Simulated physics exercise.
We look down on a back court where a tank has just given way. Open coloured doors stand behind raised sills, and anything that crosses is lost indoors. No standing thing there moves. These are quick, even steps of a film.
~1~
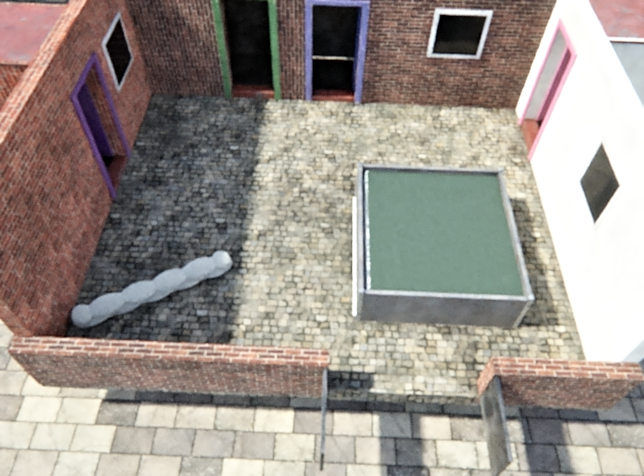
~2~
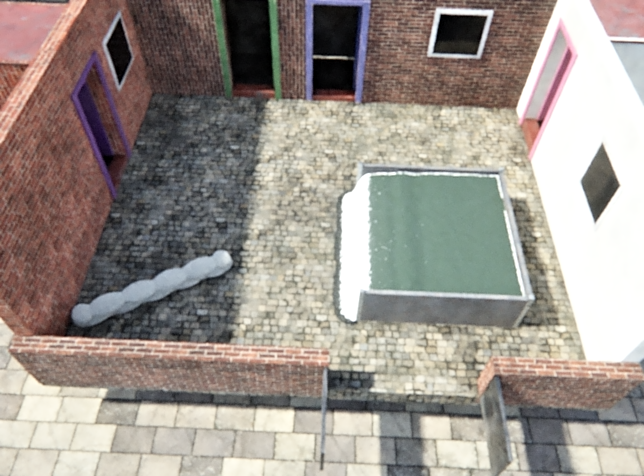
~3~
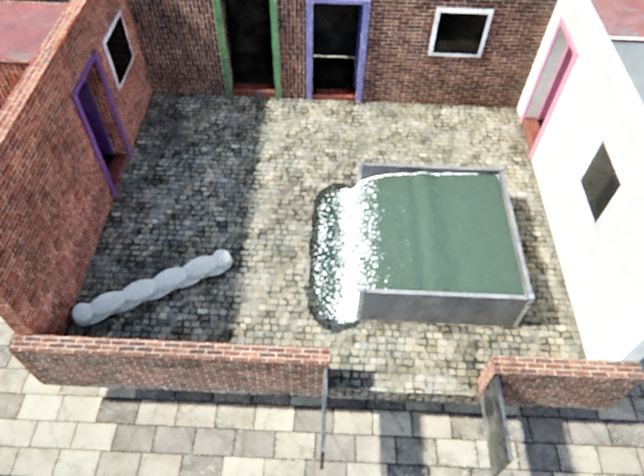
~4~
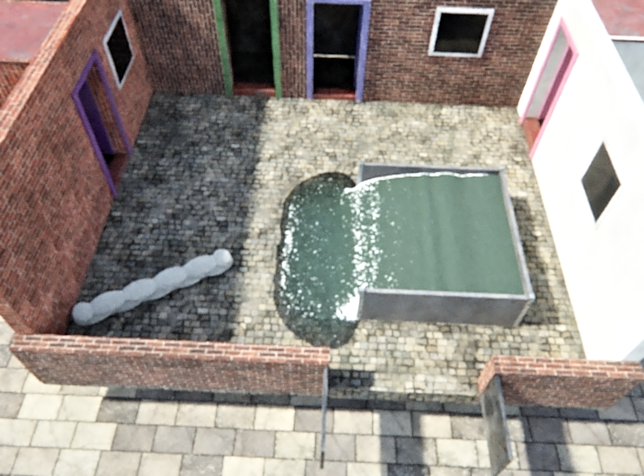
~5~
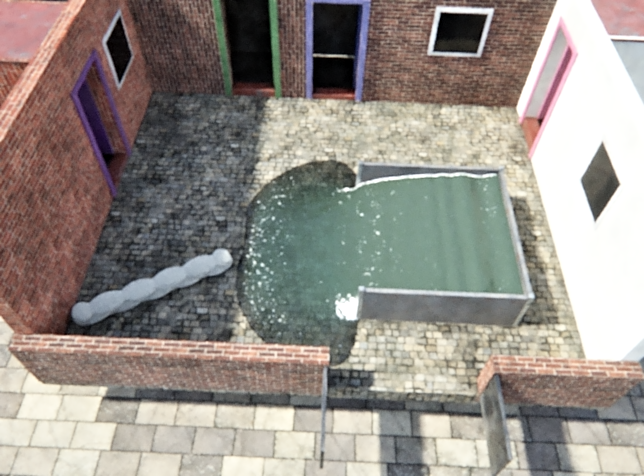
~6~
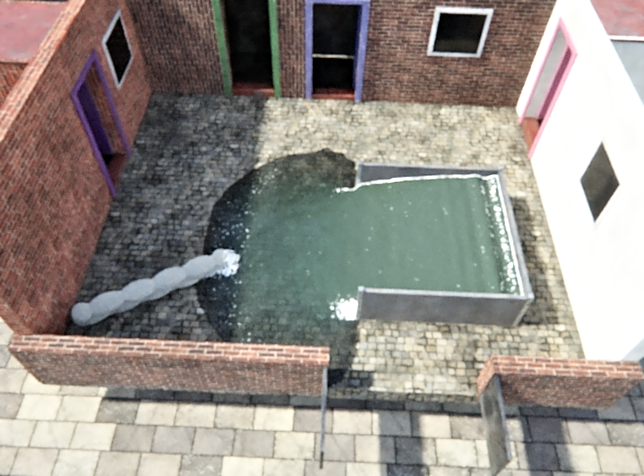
A big open tank of green water gave way on its left side in a brick-walled court, and the water poured out foaming, spreading left over the cobbles until it reached a gray, lumpy barrier.
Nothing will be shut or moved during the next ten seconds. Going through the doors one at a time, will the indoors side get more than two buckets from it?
My prediction: The purple door ends up over two buckets, the blue door ends up within two buckets, the green door ends up within two buckets, the pink door ends up within two buckets.
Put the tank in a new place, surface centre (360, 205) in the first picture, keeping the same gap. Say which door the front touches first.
Answer: The purple-painted one.
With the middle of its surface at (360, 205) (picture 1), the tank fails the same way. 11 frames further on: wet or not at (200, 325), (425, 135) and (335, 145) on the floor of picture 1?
As listed: Reached, untouched, untouched.
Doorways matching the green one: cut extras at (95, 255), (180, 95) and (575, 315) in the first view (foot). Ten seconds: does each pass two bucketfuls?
In order: Tops the limit, tops the limit, stays within it.
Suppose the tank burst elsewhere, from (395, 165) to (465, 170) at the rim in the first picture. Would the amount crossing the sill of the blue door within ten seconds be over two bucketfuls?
Lab note - blue door breaks the limit.
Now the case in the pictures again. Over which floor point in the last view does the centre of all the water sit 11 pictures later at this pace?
Somewhere around (286, 251) in the last view.
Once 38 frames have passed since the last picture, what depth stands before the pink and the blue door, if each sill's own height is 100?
Some 0 percent and then some 90 percent.
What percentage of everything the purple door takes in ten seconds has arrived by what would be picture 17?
Roughly 15 per cent.
A moment on, water covers 40 % of the floor; the purple door wet at the sill, nothing in, the blue door not reached, the green door not reached, the pink door not reached.
Next, water covers 55 % of the floor; the purple door over two buckets in, the blue door not reached, the green door not reached, the pink door not reached.
Then, water covers 55 % of the floor; the purple door far over two buckets in, the blue door not reached, the green door wet at the sill, nothing in, the pink door not reached.
Later, water covers 75 % of the floor; the purple door far over two buckets in, the blue door wet at the sill, nothing in, the green door wet at the sill, nothing in, the pink door not reached.
In the end, water covers 95 % of the floor; the purple door far over two buckets in, the blue door wet at the sill, nothing in, the green door wet at the sill, nothing in, the pink door under two buckets in.
